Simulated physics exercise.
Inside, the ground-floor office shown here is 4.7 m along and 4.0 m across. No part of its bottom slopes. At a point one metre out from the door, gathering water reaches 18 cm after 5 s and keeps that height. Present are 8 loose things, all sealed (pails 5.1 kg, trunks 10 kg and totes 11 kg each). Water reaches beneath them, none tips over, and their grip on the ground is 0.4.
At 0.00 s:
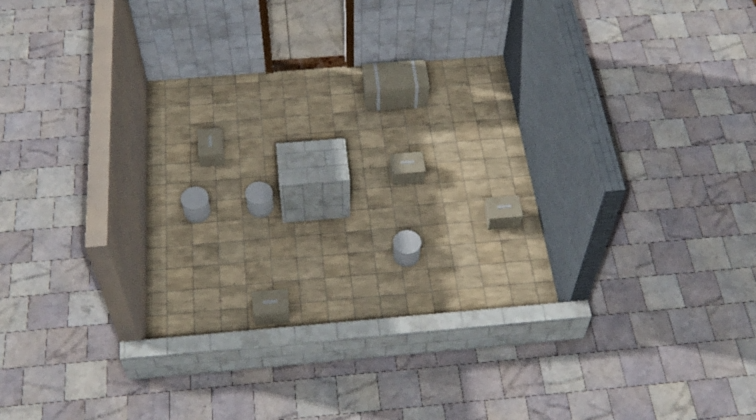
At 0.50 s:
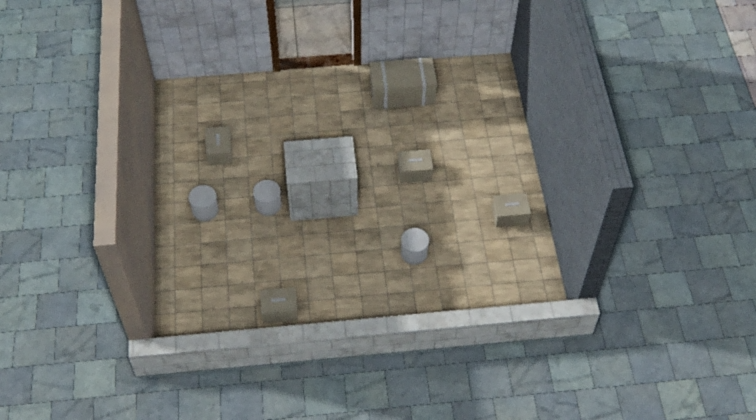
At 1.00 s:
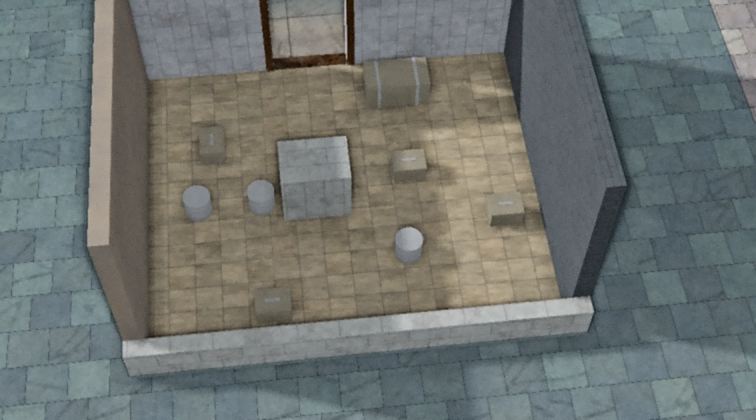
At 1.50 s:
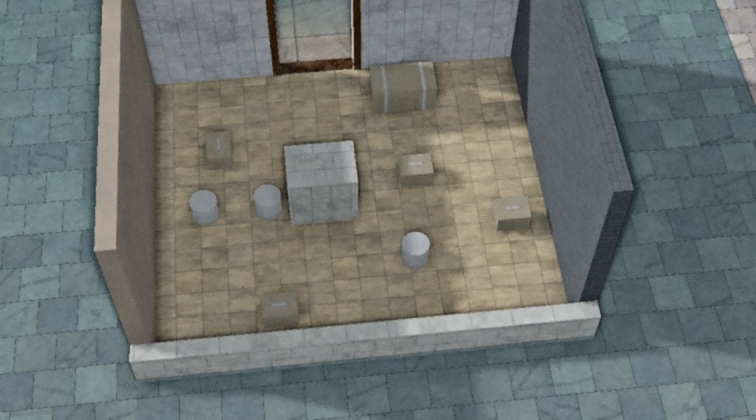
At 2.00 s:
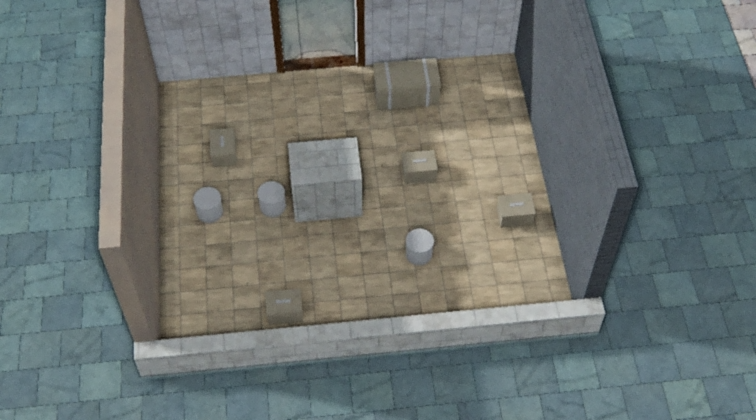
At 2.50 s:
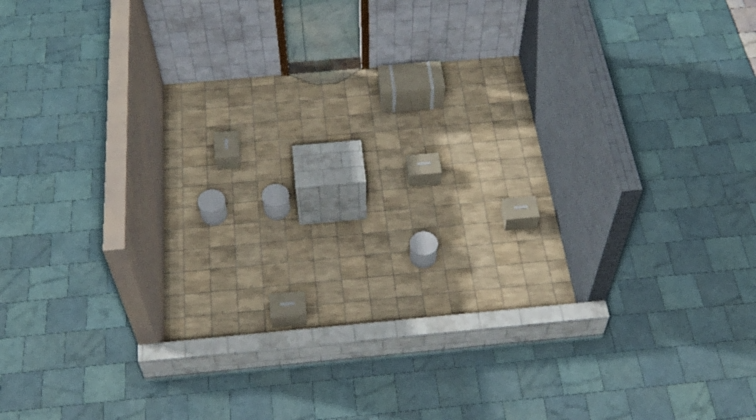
The paving around a small, open-topped room turned from pale grey to blue-green, and a little water showed just inside the doorway, while the block, pails and boxes on the tiled floor stayed put.
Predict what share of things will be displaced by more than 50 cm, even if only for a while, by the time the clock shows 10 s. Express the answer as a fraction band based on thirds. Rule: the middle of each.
The band is under one third.
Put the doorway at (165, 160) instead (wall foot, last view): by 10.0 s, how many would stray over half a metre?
You'd get 3 in that case.
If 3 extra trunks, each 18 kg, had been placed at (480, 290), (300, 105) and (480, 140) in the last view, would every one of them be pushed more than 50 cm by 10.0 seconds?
First one stays inside the line, second one crosses the line, third one stays inside the line.
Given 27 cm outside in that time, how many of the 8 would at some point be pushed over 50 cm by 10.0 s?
So the tally would be 4.
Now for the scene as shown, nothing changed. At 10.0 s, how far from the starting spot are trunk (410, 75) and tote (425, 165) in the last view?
20 cm and 5 cm respectively.
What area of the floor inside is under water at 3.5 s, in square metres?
1.5 m2.
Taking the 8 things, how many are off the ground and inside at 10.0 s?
Tally: 0 of them.
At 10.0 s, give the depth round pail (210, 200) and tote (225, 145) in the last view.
Roughly 5 and 5 cm.
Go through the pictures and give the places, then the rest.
A pail at (259, 193) rests on the ground; a trunk at (396, 75), on the bottom; 0.0 m2 under water; 0 of 8 have shifted, in the first picture.
A pail at (267, 191) rests on the ground; a trunk at (403, 73), on the bottom; 0.0 m2 under water; 0 of 8 have shifted, in the second picture.
A pail at (260, 191) rests on the ground; a trunk at (397, 73), on the bottom; water covers 0.0 m2; 0 of 8 have shifted, in the third picture.
A pail at (267, 195), on the bottom; a trunk at (403, 77) rests on the ground; water covers 0.0 m2; 0 of 8 have shifted, in the fourth picture.
A pail at (271, 193) rests on the ground; a trunk at (407, 74) rests on the ground; water covers 0.0 m2; 0 of 8 have shifted, in the fifth picture.
A pail at (275, 195), on the bottom; a trunk at (411, 77) rests on the ground; 0.1 m2 under water; 0 of 8 have shifted, in the sixth picture.
After 3.5 s 0 of 8 are over 50 cm from their spots; 0 afloat.
After 4.5 s 0 of 8 are over 50 cm from their spots; 0 afloat.
After 7.0 s 0 of 8 are over 50 cm from their spots; 0 afloat.
After 10.0 s 1 of 8 are over 50 cm from their spots, and 1 have been at some point; 0 afloat.
